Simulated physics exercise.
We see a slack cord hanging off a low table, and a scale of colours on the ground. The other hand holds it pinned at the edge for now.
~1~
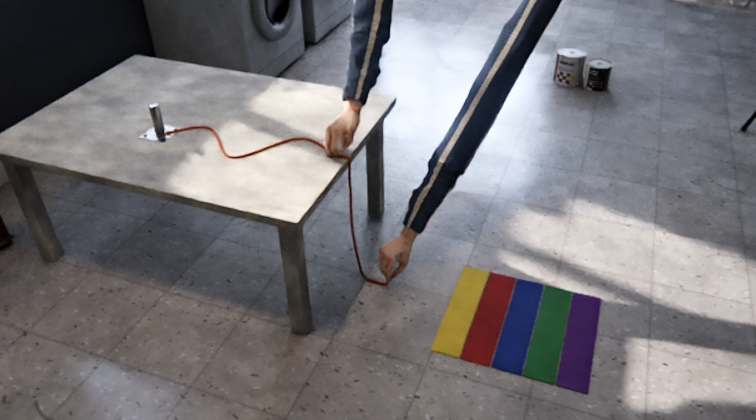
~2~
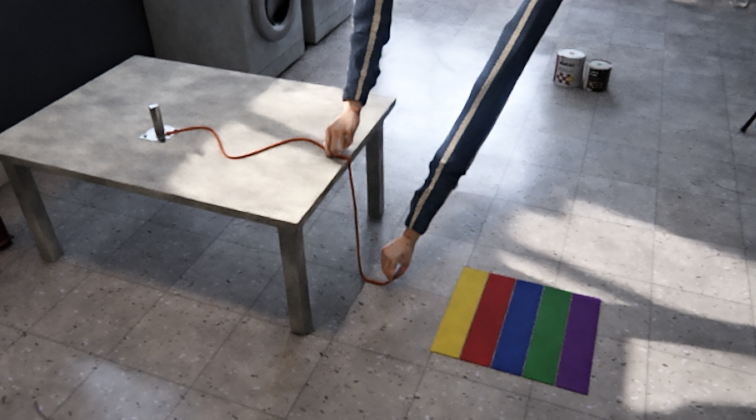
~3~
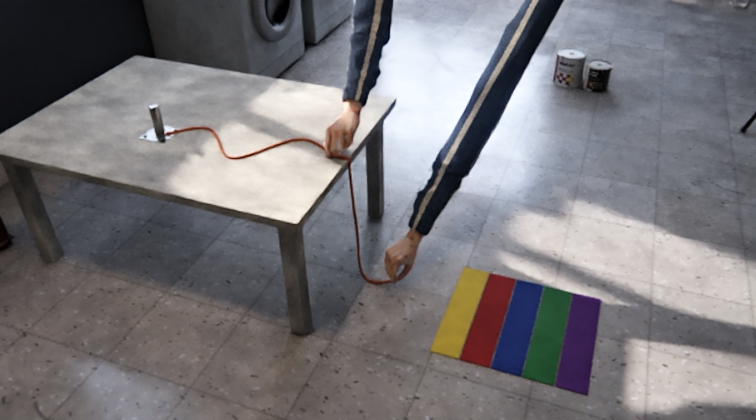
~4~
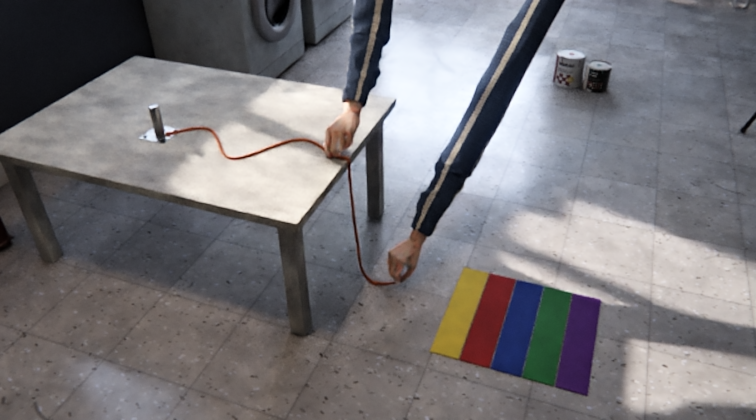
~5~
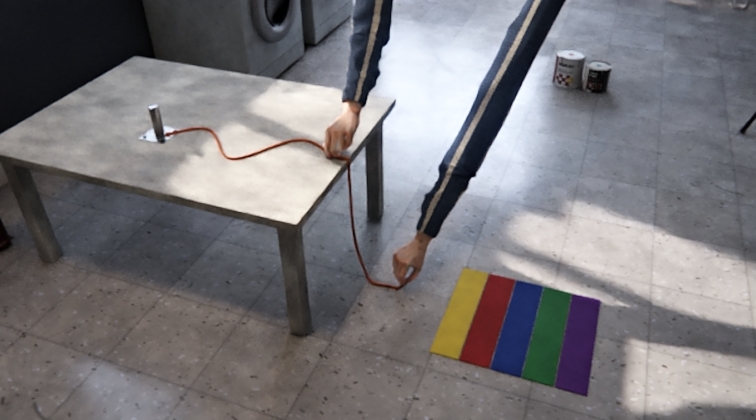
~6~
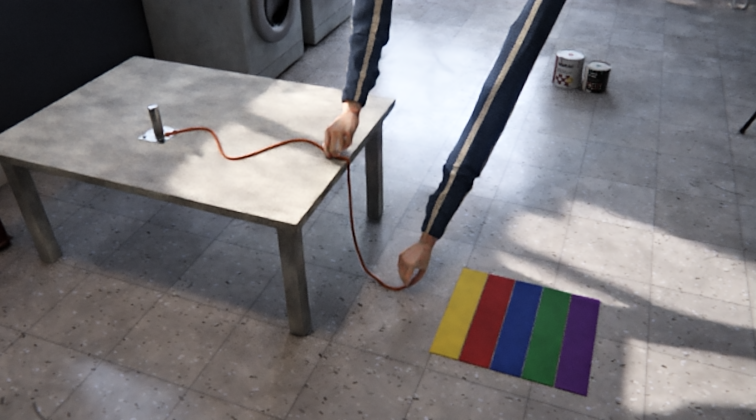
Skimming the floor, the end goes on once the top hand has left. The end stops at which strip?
At the green strip.
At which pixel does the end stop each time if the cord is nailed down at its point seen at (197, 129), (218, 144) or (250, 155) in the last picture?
Going try by try, I'd put it close to (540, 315), then (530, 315), and finally (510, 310).
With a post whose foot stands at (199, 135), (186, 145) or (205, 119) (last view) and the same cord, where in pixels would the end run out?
Going through them in sequence: (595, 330), (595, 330) and finally (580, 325).
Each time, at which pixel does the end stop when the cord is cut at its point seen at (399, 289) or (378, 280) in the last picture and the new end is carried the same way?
The pixels are close to (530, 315) and (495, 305), one per try.
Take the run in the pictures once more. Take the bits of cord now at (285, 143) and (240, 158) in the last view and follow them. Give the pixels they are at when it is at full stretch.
To (323, 159) for the first and to (276, 152) for the second.
Early on, end near (492, 304); over red.
Midway, end near (529, 314); over blue.
At the end of the slack, end near (551, 319); over green. It halts on the green strip.
